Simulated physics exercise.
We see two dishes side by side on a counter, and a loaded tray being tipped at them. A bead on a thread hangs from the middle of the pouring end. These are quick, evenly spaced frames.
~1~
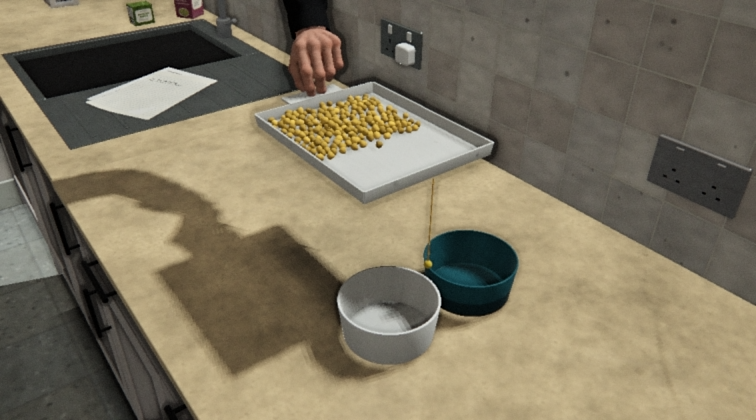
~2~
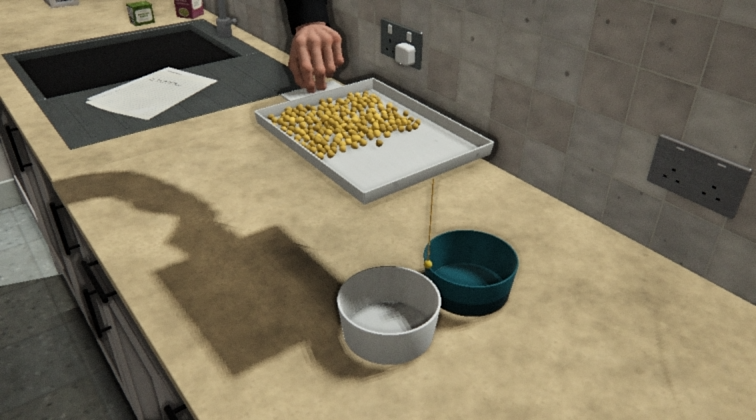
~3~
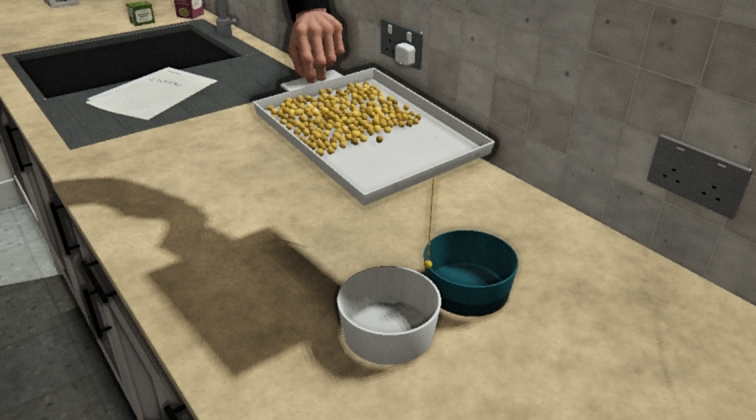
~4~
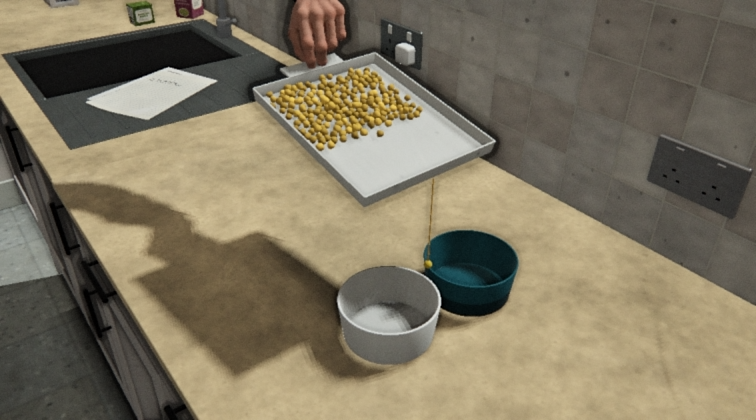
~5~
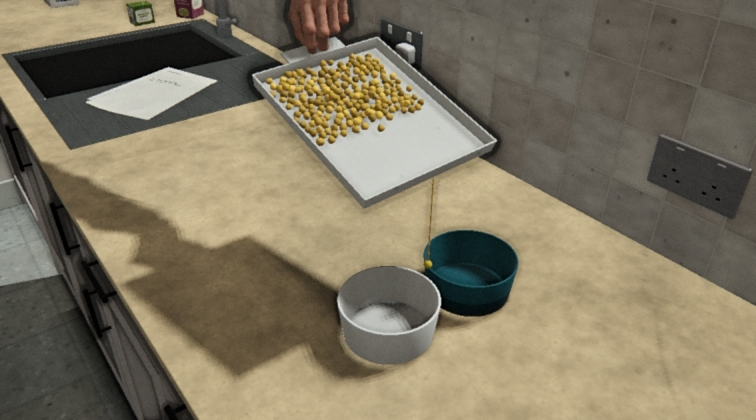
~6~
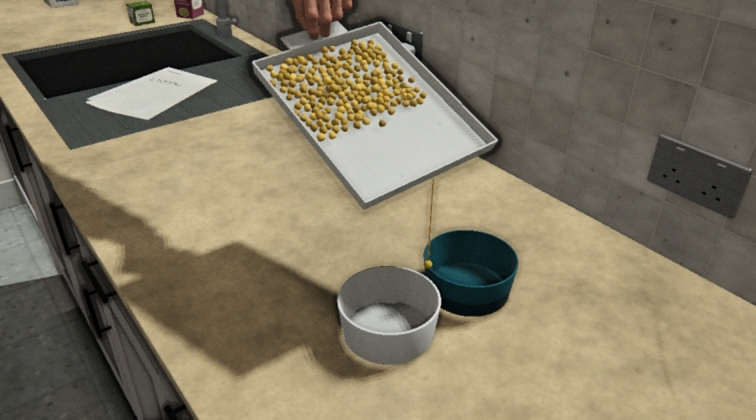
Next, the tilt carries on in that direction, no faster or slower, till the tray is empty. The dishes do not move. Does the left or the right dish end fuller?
The left one ends fuller.
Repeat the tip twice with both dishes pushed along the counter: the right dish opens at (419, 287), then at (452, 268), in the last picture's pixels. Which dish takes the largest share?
The first try: The dish on the right. The second: Left.
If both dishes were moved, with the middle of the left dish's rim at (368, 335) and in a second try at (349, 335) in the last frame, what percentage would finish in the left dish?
About 40 and 30 per cent.
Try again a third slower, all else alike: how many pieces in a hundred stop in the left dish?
Close to 50 per cent.
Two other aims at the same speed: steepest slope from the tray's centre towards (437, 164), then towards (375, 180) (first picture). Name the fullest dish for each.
First the right one, then the left one.
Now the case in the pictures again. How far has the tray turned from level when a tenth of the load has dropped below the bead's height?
Roughly 85°.
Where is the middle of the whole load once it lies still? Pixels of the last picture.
Near (418, 349).
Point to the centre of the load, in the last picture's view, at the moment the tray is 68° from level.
Roughly at (399, 159).
Shortly afterwards, tray tipped steeply; all but a few on the tray; only a few outside both; only a few in the air.
Next, tray tipped past a quarter turn; near two thirds on the tray; a little in the left dish; only a few in the right dish; a little outside both; only a few in the air.
Some moments later, tray tipped past a quarter turn; near half in the left dish; only a few in the right dish; near half outside both.
In the end, tray tipped past a quarter turn; near half in the left dish; only a few in the right dish; near half outside both.
